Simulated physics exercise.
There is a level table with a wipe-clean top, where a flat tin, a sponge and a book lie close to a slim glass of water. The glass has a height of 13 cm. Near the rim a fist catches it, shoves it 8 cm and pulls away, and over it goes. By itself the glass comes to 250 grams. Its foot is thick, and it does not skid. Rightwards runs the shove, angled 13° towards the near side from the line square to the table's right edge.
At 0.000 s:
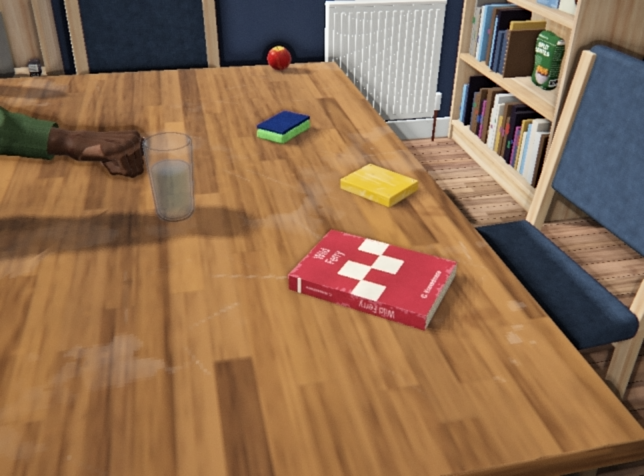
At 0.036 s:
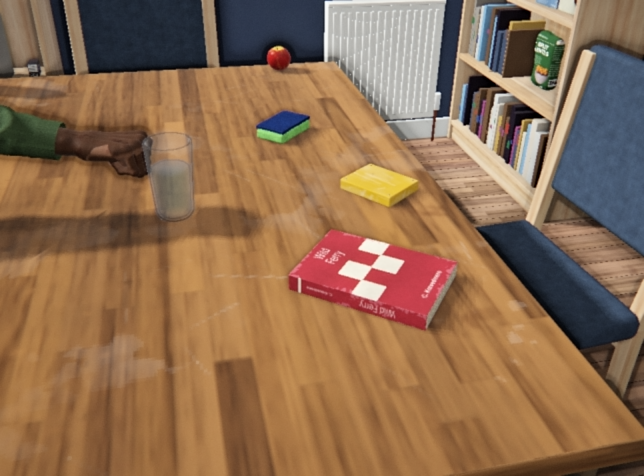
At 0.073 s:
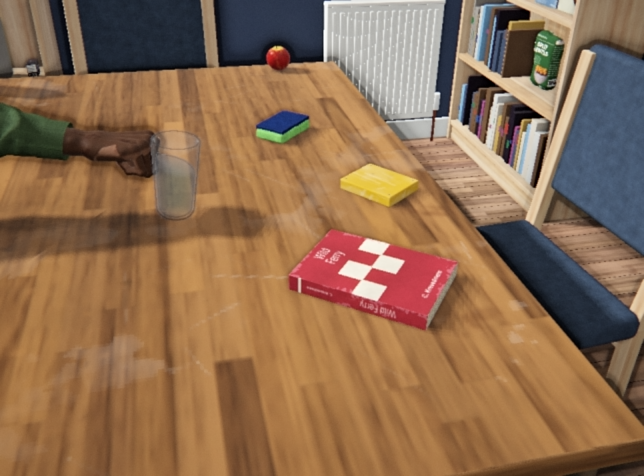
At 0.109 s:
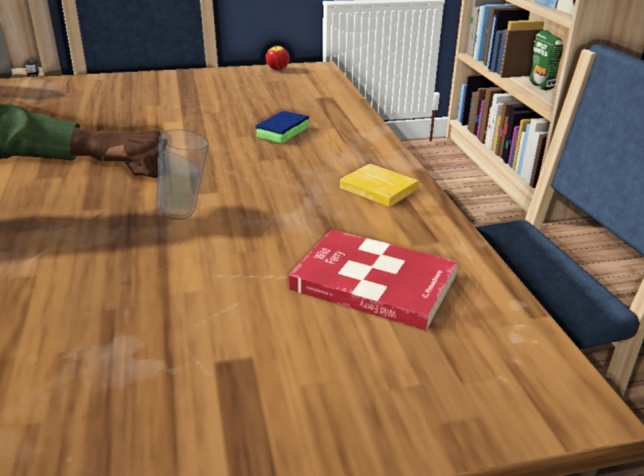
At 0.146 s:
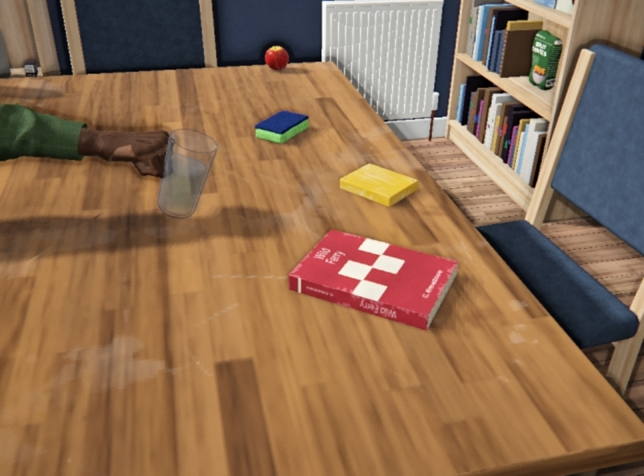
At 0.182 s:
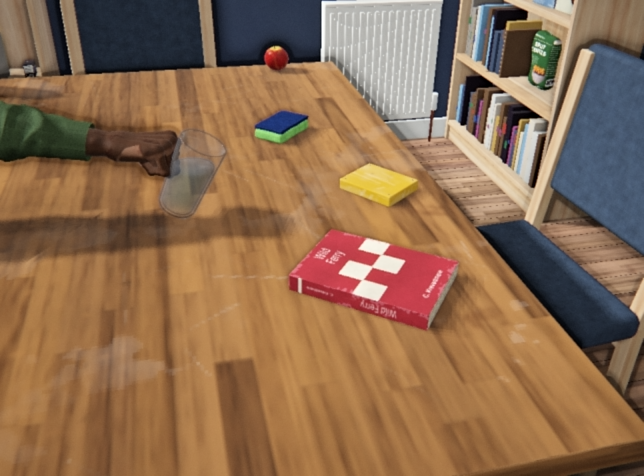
The video shows a hand in a green sleeve pressing against a clear glass on a wooden table and pushing it rightwards, so that it leans further and further, while a red book, a yellow item and a blue-and-green sponge stay still.
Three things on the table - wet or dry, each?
Flat tin: Wet; sponge: Dry; book: Wet.
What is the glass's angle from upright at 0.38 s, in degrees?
About 84°.
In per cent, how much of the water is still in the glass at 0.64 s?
Pretty close to 38 %, I reckon.
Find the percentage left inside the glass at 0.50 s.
It is roughly 64 percent.
After 0.38 s the tilt is 83° and 100 per cent is in the glass, 0 has run off the table; wet so far, nothing.
After 0.50 s the tilt is 87° and 64 per cent is in the glass, 0 has run off the table; wet so far, nothing.
After 0.64 s the tilt is 87° and 37 per cent is in the glass, 0 has run off the table; wet so far, flat tin, book.
After 0.88 s the tilt is 87° and 20 per cent is in the glass, 10 has run off the table; wet so far, flat tin, book.
In the end 7 per cent is in the glass, 35 has run off the table; wet so far, flat tin, book.
